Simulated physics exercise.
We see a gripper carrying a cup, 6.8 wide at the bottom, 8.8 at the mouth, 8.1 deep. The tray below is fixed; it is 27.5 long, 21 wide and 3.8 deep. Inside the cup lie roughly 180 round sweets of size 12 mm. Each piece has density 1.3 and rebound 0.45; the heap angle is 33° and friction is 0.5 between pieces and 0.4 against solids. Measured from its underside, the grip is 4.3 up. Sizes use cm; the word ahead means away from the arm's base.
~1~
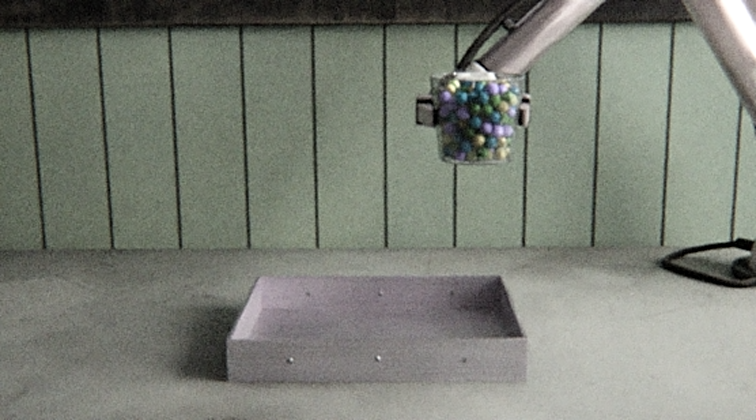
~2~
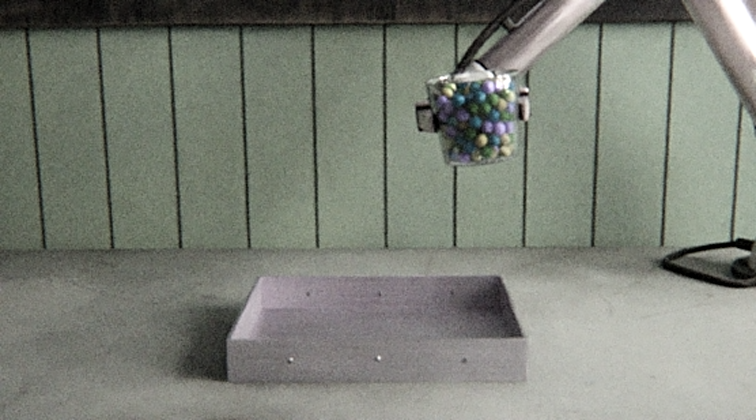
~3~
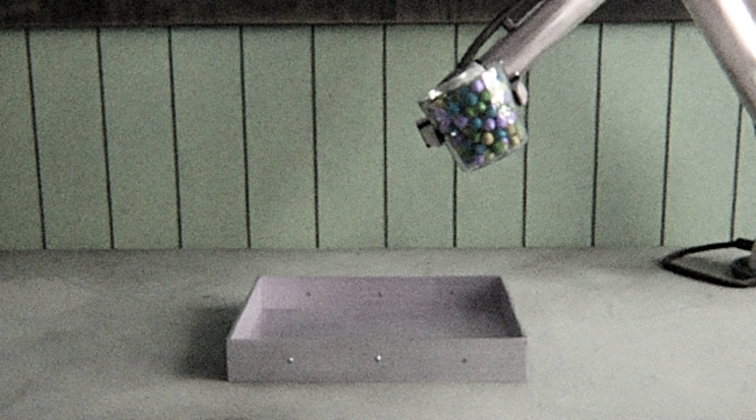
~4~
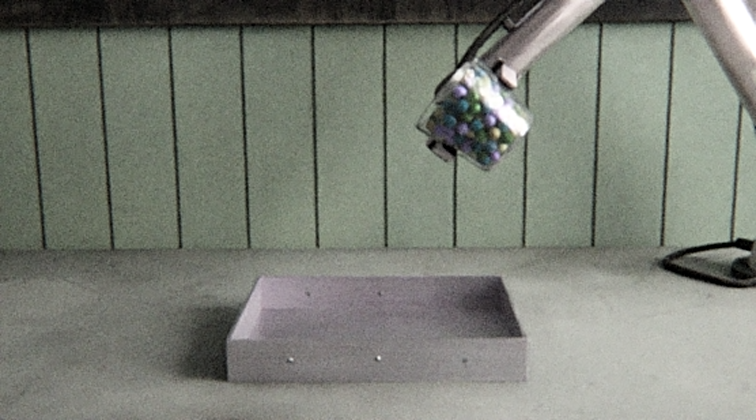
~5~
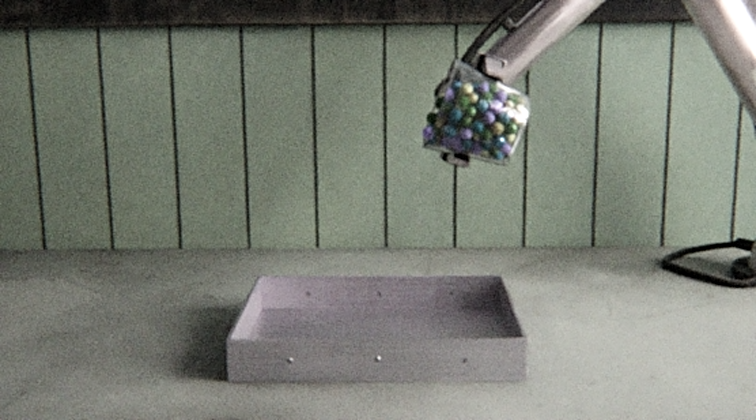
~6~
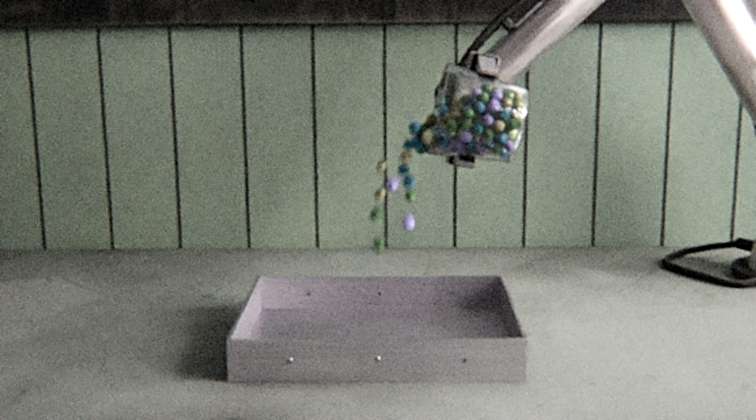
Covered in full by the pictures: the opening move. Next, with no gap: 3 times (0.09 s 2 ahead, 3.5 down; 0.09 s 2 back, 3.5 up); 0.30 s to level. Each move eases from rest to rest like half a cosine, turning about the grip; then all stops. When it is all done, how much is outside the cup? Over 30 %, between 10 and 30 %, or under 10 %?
Over 30 %.
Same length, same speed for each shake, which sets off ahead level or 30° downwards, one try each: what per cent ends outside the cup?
You'd get some 90 per cent with the first setting and some 70 per cent with the second.
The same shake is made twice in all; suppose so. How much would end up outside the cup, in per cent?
Estimate for that case: 40 %.
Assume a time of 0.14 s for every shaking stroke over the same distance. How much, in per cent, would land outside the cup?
That change gives some 35 percent.
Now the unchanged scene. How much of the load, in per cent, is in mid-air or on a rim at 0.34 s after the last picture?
Roughly 11 percent.
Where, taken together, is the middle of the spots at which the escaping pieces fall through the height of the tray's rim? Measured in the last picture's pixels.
Close to pixel (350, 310).
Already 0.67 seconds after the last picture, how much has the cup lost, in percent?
Share out so far: Near 50 %.
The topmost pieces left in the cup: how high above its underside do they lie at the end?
Roughly 7.0 centimetres.
Then, 0.34 s on, tilted 77° forward, highest piece 24 above the table; 128 in the cup, 35 in the tray, 20 in flight or on a rim.
Then, 0.67 s on, tilted 46° forward, highest piece 25 above the table; 88 in the cup, 75 in the tray, 1 on the table or floor, 19 in flight or on a rim.
Then, 1.04 s on, level, highest piece 26 above the table; 91 in the tray, 88 in the cup, 4 on the table or floor.
Then, 2.09 s on, level, highest piece 26 above the table; 91 in the tray, 88 in the cup, 4 on the table or floor.
In the end, 91 in the tray, 88 in the cup, 4 on the table or floor. That is 52 % outside the cup.
